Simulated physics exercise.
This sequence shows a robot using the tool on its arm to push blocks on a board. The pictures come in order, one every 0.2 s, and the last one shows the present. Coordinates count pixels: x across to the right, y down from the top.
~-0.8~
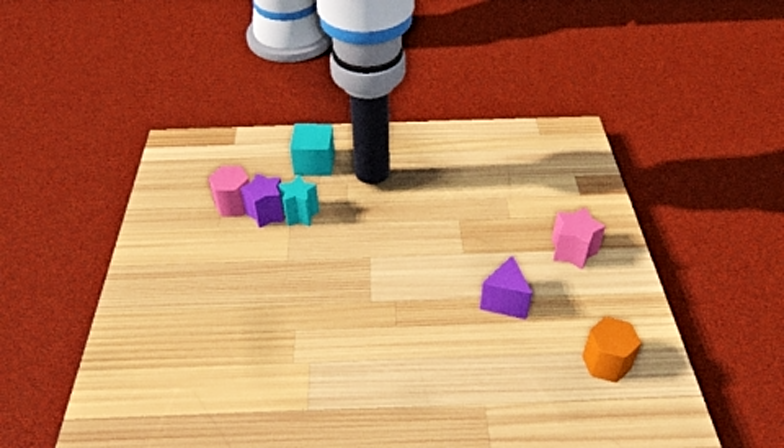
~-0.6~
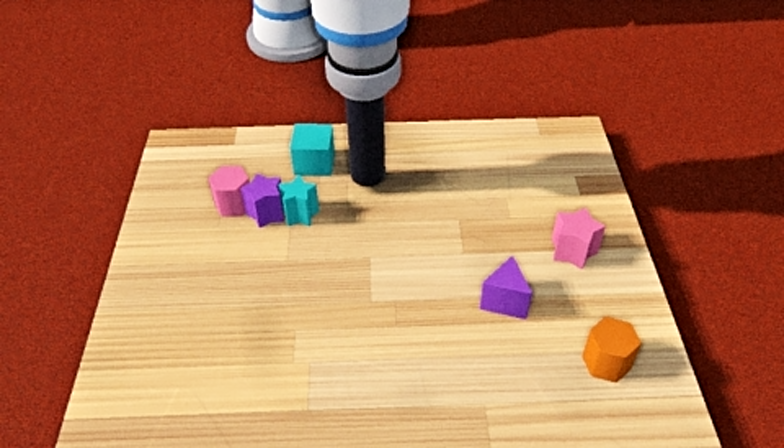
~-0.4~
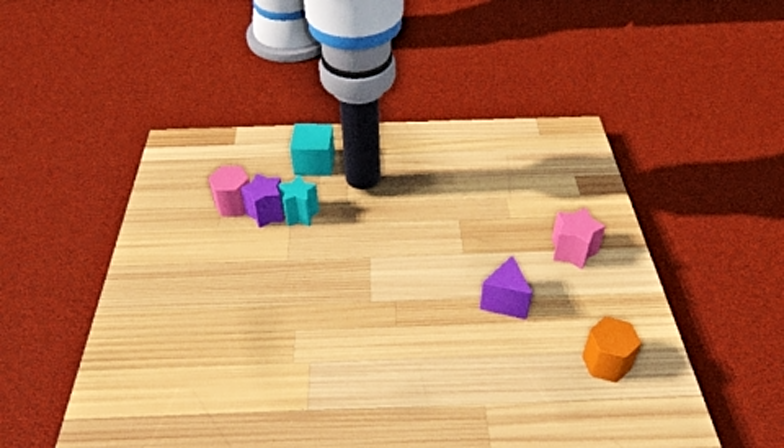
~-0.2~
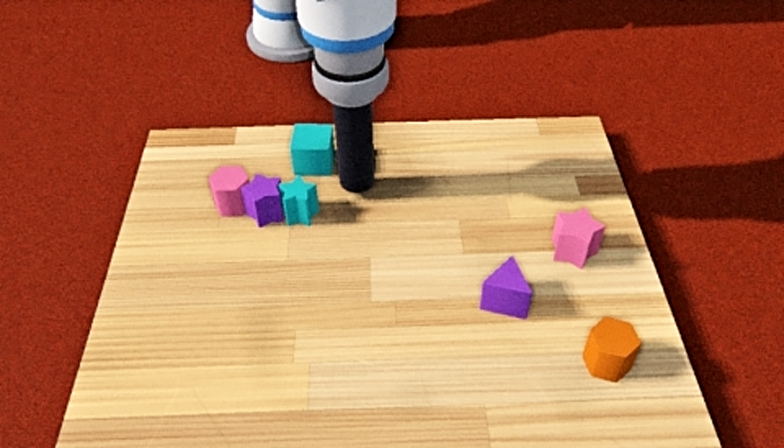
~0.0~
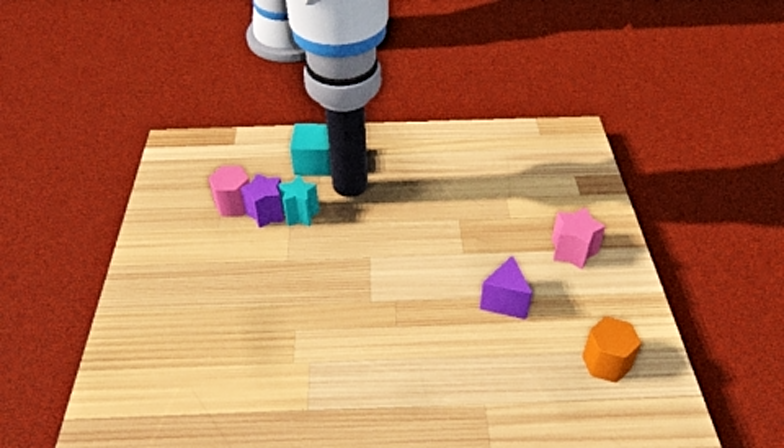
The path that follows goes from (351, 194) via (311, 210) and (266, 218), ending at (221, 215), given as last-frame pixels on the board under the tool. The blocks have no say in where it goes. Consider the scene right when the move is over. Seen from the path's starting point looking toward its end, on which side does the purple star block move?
The answer is left: Facing from the path's start to its end, that's where the purple star block shifts.
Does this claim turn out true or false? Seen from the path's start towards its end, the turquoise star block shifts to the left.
True - the claim holds.
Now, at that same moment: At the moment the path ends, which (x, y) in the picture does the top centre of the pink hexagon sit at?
It sits at (196, 168).
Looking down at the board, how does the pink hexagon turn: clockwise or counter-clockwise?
With the clock.
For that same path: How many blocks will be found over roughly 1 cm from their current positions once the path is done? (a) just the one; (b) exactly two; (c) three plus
c: Three plus.
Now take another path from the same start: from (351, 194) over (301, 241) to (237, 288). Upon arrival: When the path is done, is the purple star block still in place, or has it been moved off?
It's moved.
The first path, step by step. One third of the way, tool (309, 203); pink hexagon (223, 177), turned 15° clockwise; purple star block (248, 191); turquoise star block (279, 198), turned 15° clockwise.
Two thirds of the way, tool (264, 210); pink hexagon (218, 176), turned 30° clockwise; purple star block (223, 200), turned 40° clockwise; turquoise star block (249, 214), turned 25° anticlockwise.
At the end, tool (219, 207); pink hexagon (196, 168), turned 70° clockwise; purple star block (190, 208), turned 20° clockwise; turquoise star block (246, 214), turned 40° anticlockwise; turquoise square in place.
